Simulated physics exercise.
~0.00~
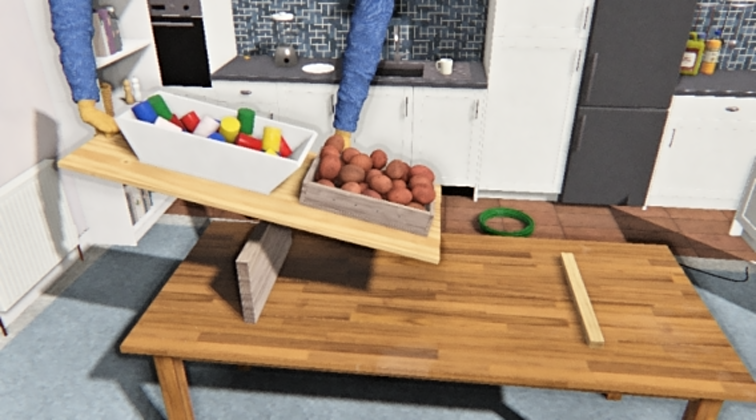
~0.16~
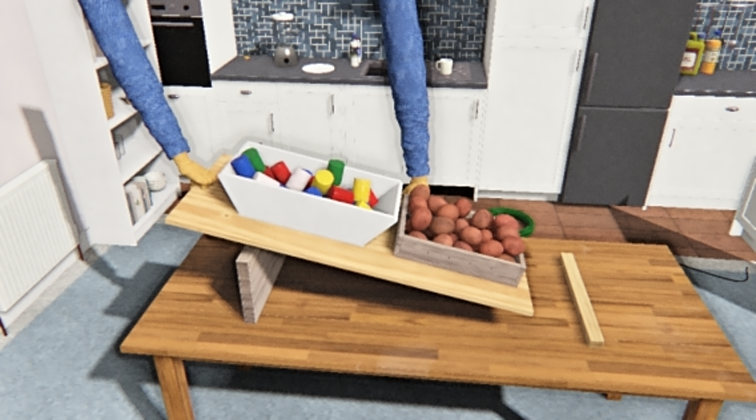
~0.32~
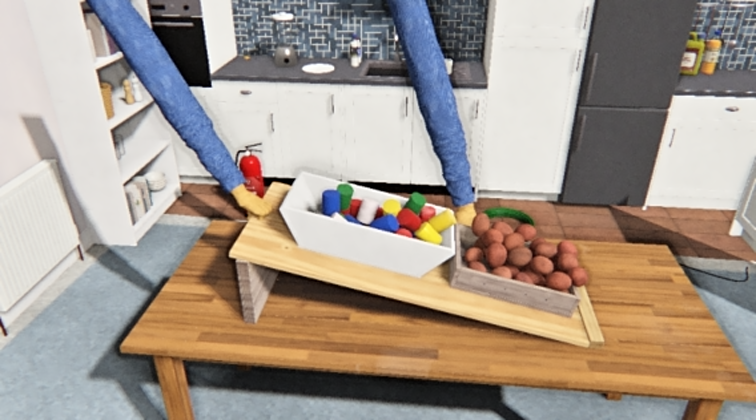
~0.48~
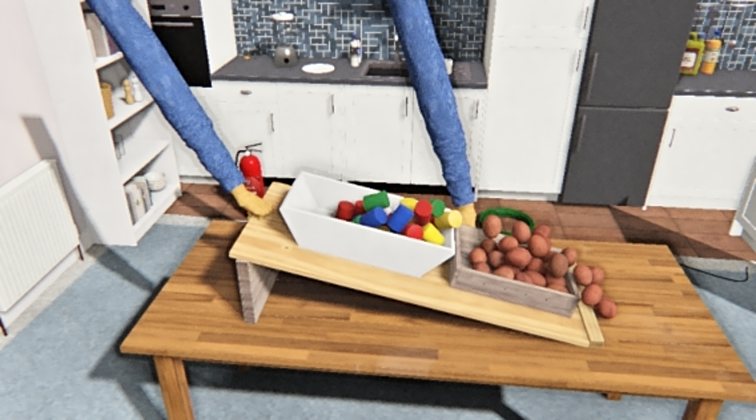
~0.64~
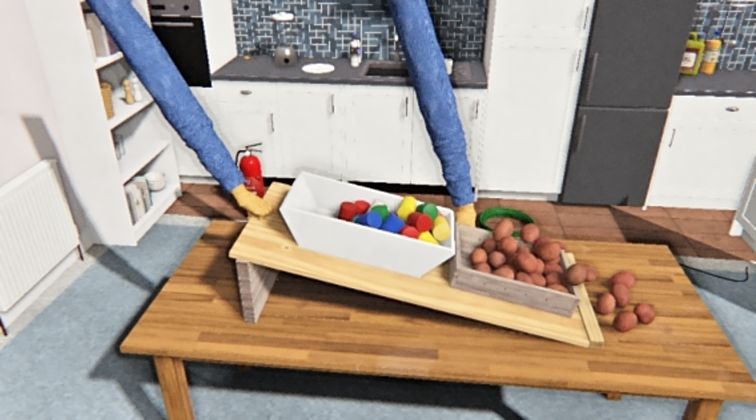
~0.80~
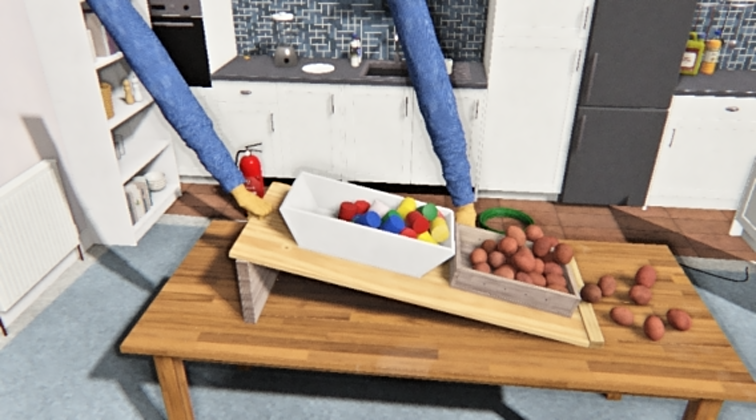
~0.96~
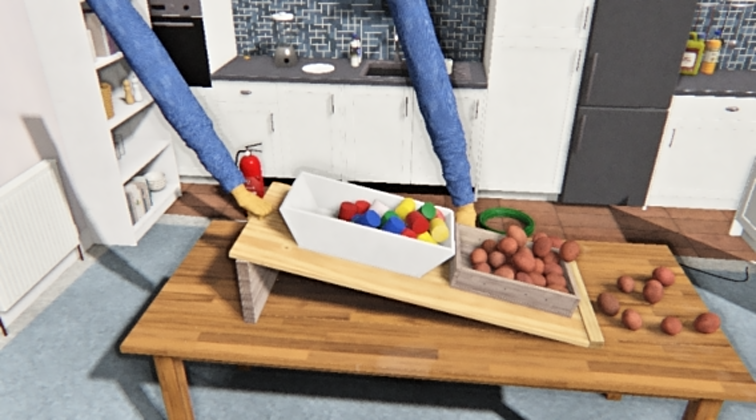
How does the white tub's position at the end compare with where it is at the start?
The white tub ends up further right and lower. It starts at the upper left on the raised board and finishes on the same board resting on the table.
